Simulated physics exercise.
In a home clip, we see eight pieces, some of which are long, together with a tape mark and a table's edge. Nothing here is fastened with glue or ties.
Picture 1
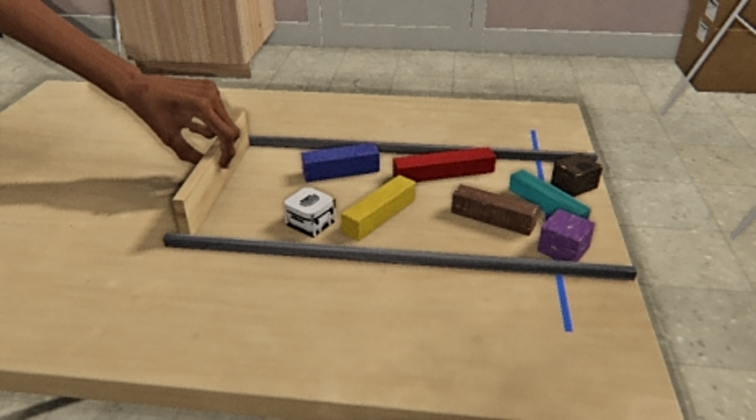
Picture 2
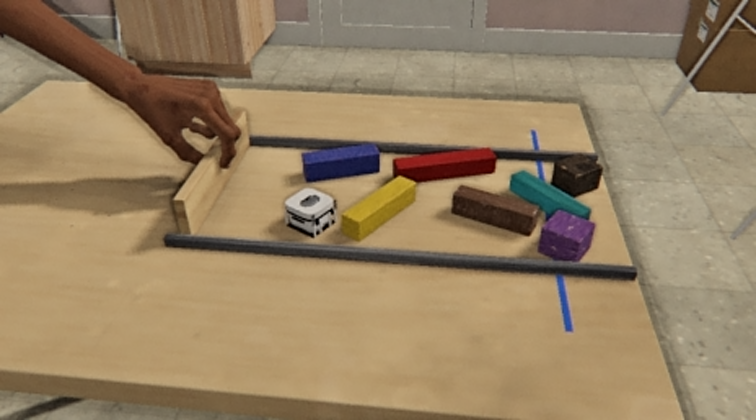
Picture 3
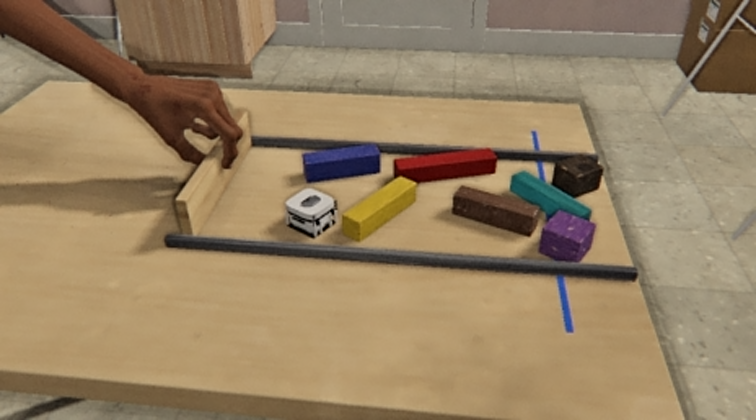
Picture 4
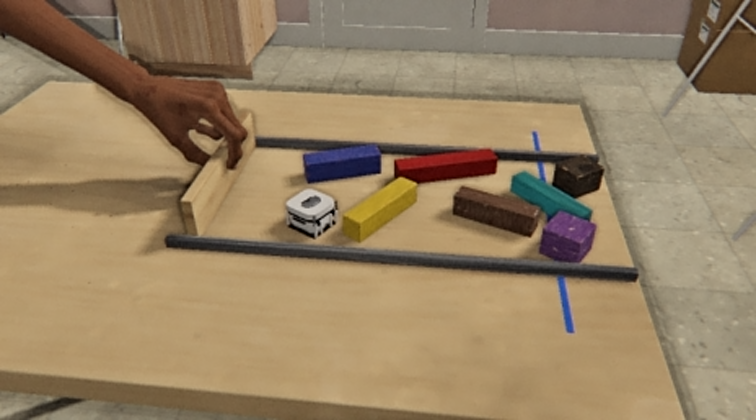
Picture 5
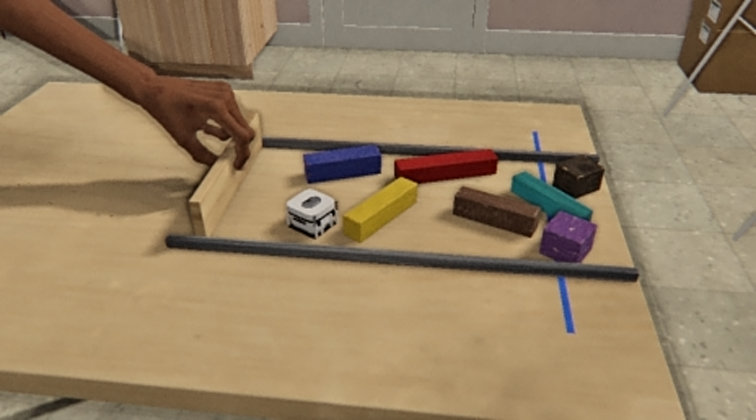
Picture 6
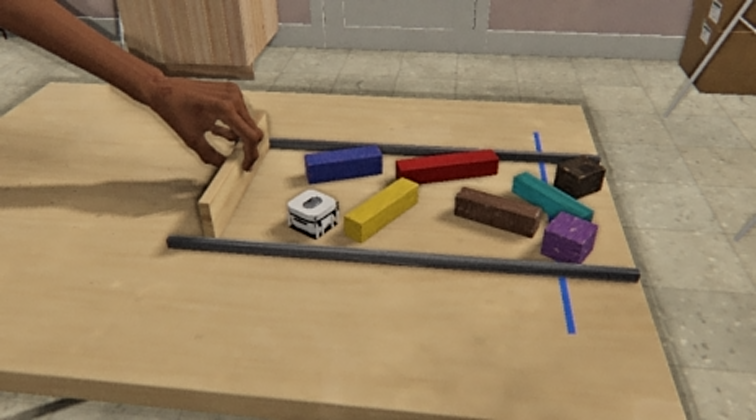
A hand slid a wooden board a short way to the right between two dark rails, while the colorful blocks and the black-and-white case ahead of it stayed practically still on the table.
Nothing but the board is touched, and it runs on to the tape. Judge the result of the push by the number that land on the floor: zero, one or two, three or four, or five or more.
The table loses three or four pieces.
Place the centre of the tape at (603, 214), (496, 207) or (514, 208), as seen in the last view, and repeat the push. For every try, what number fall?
Respectively, 8, 0 and 1.
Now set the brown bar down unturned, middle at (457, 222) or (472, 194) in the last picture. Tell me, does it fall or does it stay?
First place: It comes off; second place: It comes off.
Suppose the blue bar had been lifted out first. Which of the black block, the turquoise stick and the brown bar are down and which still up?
Taking them one by one, the black block drops away, the turquoise stick drops away and the brown bar holds its spot.
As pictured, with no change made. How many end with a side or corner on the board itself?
Count: 3.
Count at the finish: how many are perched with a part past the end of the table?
The tally is 2.
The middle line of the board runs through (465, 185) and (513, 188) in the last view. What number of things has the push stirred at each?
At the first place 7, at the second 8.
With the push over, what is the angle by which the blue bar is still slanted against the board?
It comes to around 50 degrees.
Early on, none off yet; black block at rest near (579, 178); purple block at rest near (569, 239); turquoise stick at rest near (551, 201).
A while later, none off yet; black block at rest near (579, 178); purple block at rest near (578, 243); turquoise stick at rest near (553, 201).
Finally, the number that fall off is three or four; lost, brown bar, turquoise stick, purple block and black block.
